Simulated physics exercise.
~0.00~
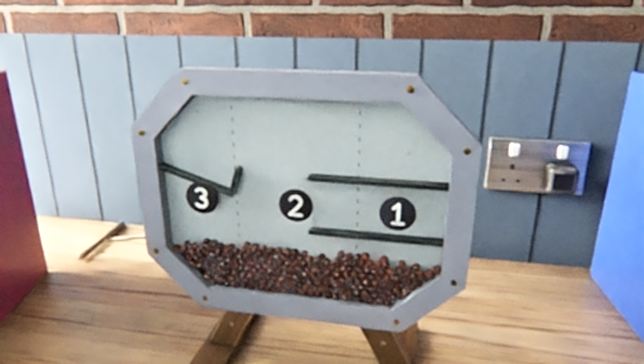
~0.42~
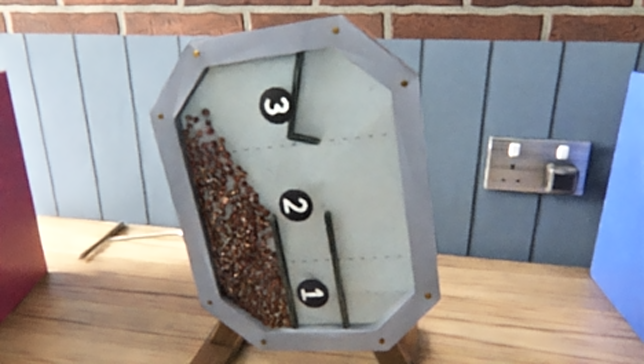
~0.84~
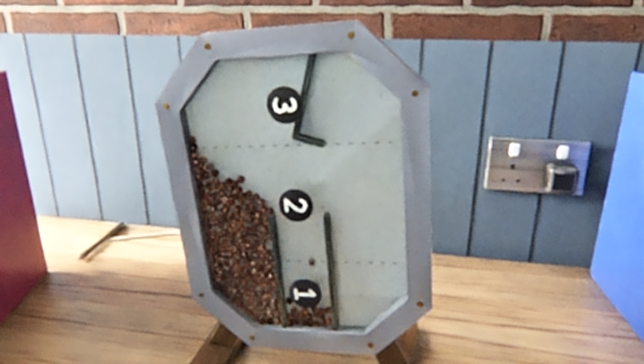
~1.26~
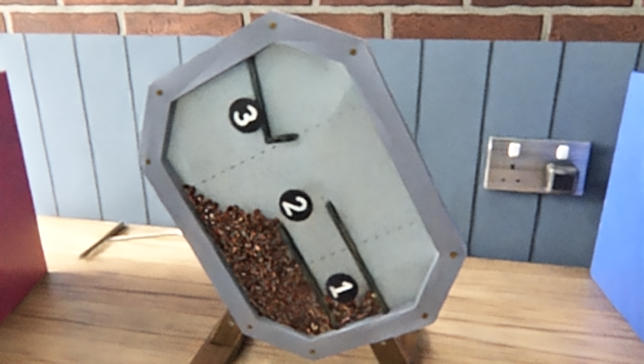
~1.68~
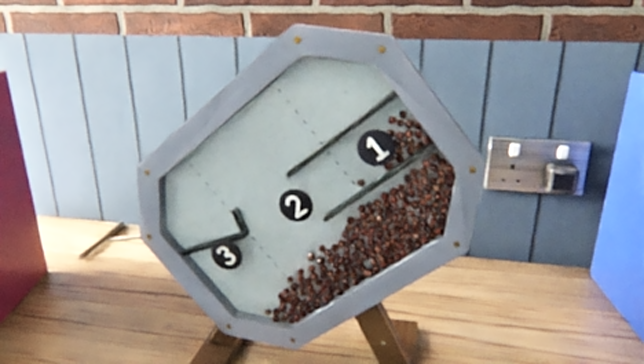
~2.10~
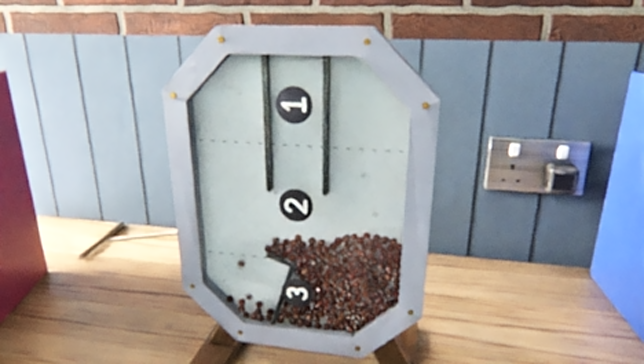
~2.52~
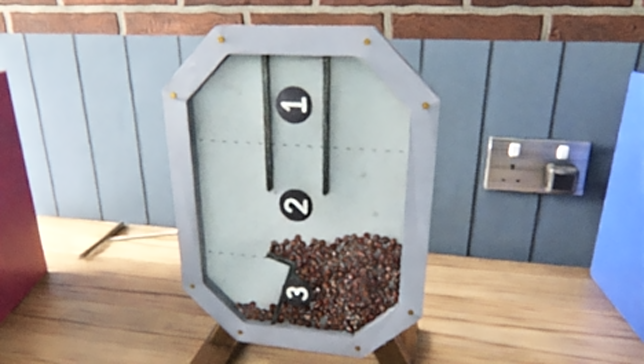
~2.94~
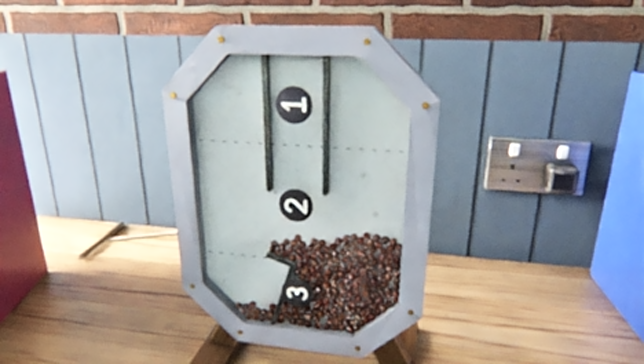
On a wooden worktop, a grey-framed box of dark beads turned clockwise onto its side, then swung back the other way until it stood upright, and the beads tumbled across and settled in a heap around the number three at the bottom.
